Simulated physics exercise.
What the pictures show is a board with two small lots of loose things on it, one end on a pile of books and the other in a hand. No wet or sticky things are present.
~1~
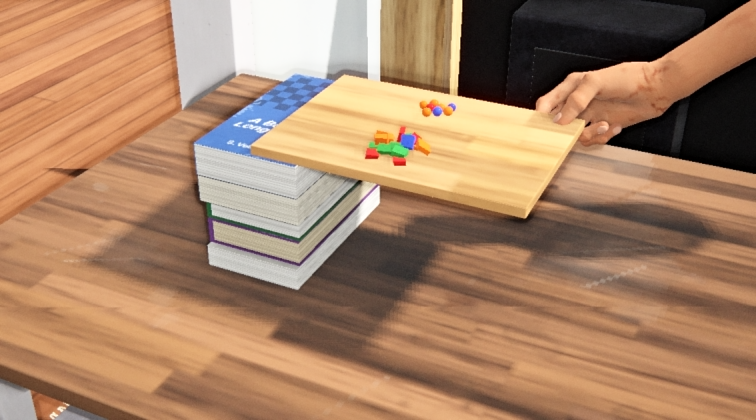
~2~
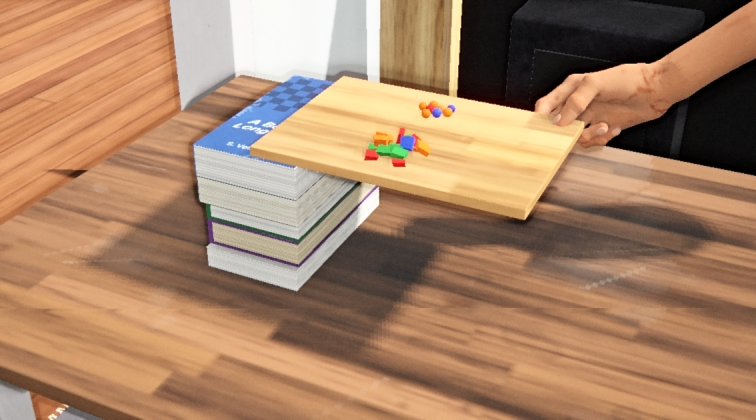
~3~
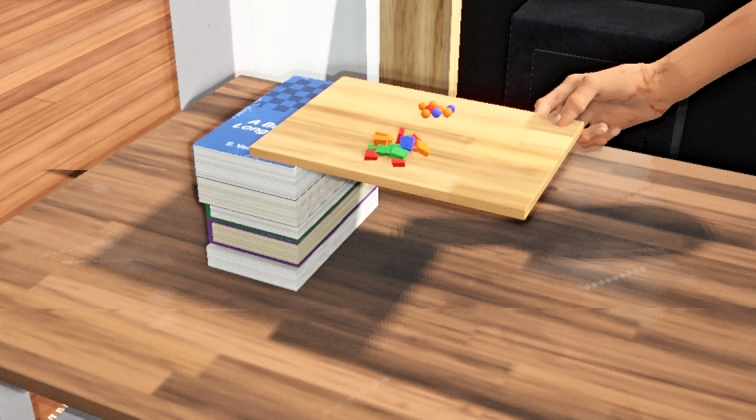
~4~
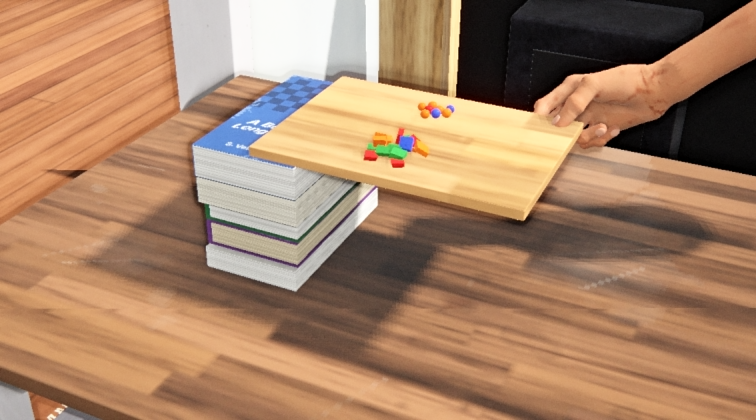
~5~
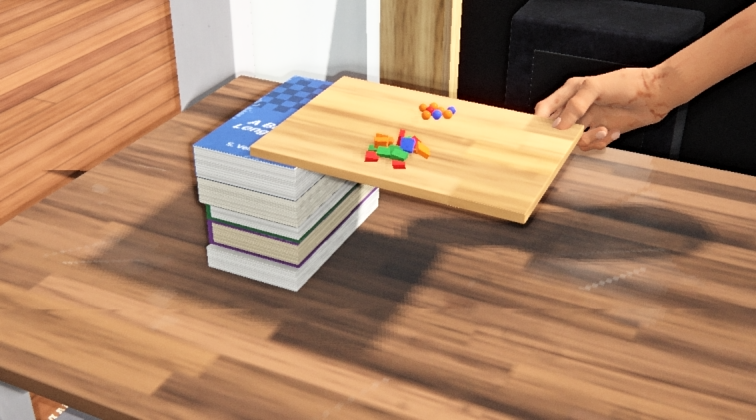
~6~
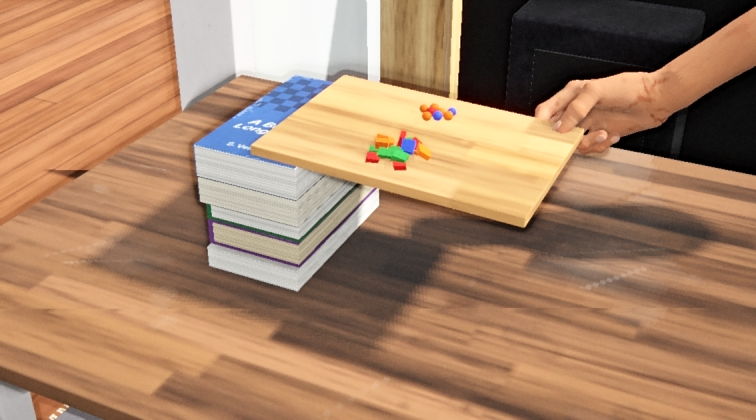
On a wooden table, a board rests with its left end on a stack of books while a hand grips its right end, a cluster of colourful tiles and a smaller cluster of orange and blue beads lying on top. The hand lowers its end very slightly, and both clusters stay in place.
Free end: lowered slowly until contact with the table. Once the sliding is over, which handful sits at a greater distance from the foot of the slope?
The back handful.
Then, 0.72 s on from there, board sloping at 22°; near handful the whole lot still on the board; far handful mostly less than half a board's length out.
Then, 1.36 s on from there, board sloping at 39°; near handful mostly at the foot of the board; far handful mostly one to two board lengths out.
Then, 1.90 s on from there, board resting at 40°; near handful mostly at the foot of the board; far handful mostly more than two board lengths out, a little gone off the table.
In the end, board resting at 40°; near handful mostly at the foot of the board; far handful mostly more than two board lengths out, the bulk gone off the table; the far handful has gone farther.
